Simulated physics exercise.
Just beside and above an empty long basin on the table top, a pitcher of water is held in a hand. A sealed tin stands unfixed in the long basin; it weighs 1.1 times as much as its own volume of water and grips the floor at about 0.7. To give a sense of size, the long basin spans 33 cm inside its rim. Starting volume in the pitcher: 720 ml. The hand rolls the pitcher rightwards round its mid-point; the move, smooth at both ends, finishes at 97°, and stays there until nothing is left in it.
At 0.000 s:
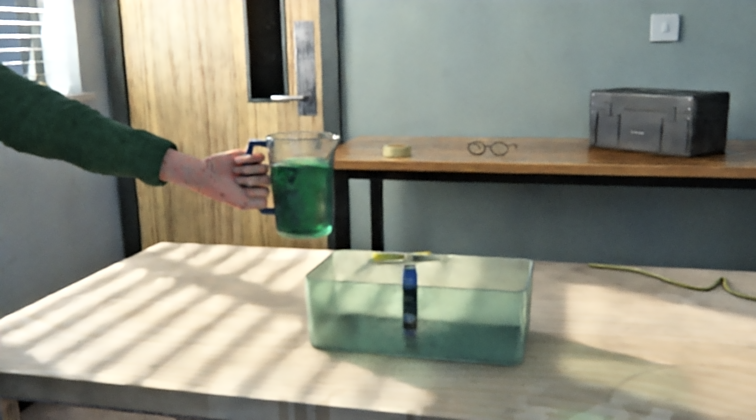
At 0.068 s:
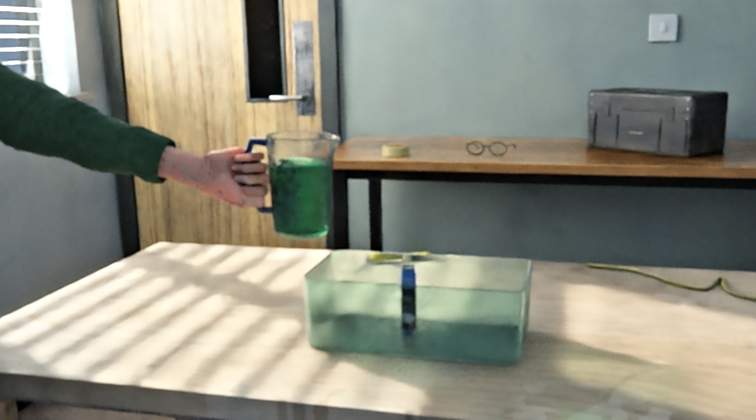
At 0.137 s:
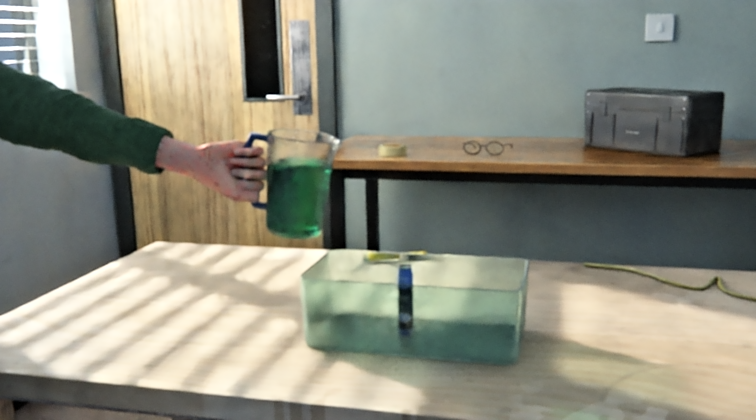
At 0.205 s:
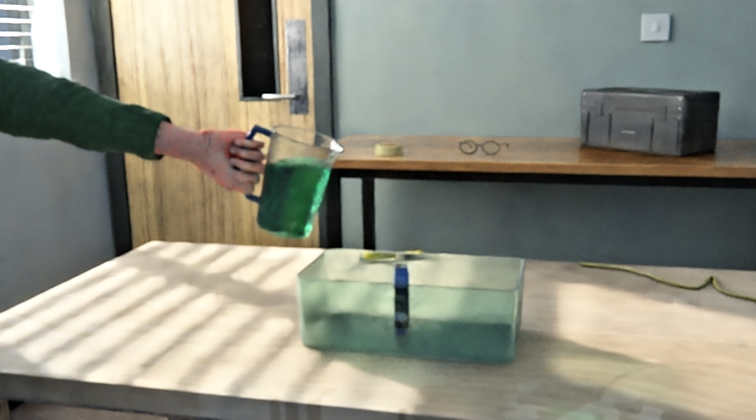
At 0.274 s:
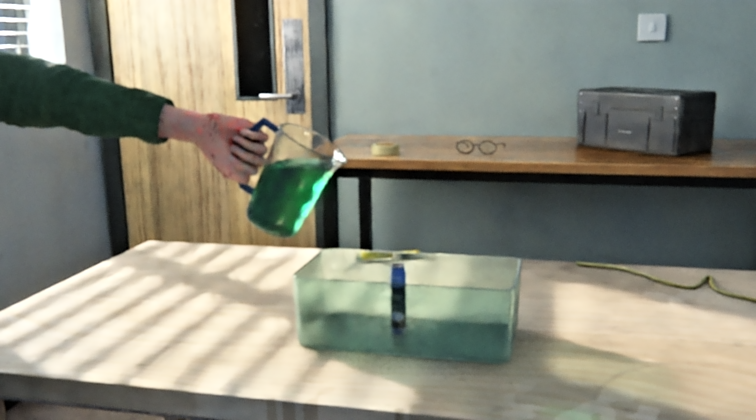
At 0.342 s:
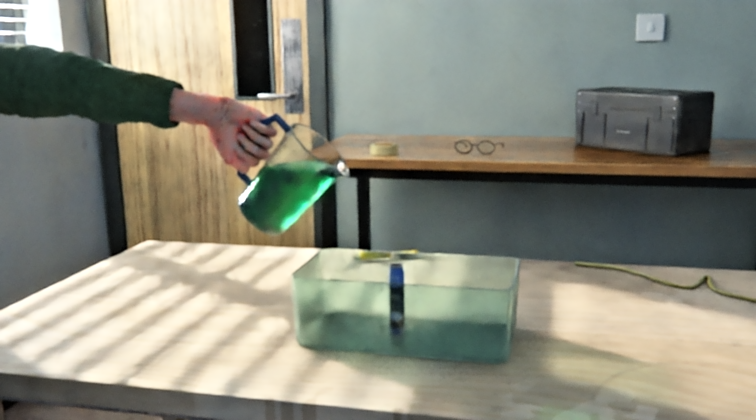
We see a hand in a green sleeve holding a clear pitcher of green liquid beside and above a long basin on a table, then smoothly rolling the pitcher rightwards until it leans well over, the liquid shifting inside.
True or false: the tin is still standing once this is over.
False.
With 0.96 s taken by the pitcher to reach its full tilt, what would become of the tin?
With that tilt, the tin tips.
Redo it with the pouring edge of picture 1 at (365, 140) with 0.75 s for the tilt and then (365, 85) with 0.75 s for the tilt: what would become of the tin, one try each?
First it tips over; then it stays on its base.
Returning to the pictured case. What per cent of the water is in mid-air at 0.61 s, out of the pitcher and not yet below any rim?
Close to 18 in a hundred.
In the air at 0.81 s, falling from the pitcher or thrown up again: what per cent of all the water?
In-air share: About 18 %.
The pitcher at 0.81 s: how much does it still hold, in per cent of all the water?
34 per cent or so.
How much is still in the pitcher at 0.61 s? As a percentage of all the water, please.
Portion remaining: Approx. 74 per cent.
By 0.61 s the tilt is 89° and 74 per cent is still to pour; the tin stands where it began.
By 0.81 s the tilt is 97° and 34 per cent is still to pour; the tin leans 12°.
By 1.02 s the tilt is 97° and 11 per cent is still to pour; the tin lies on its side.
By 1.25 s the tilt is 97° and 3 per cent is still to pour; the tin lies on its side.
At rest the tin lies on its side.
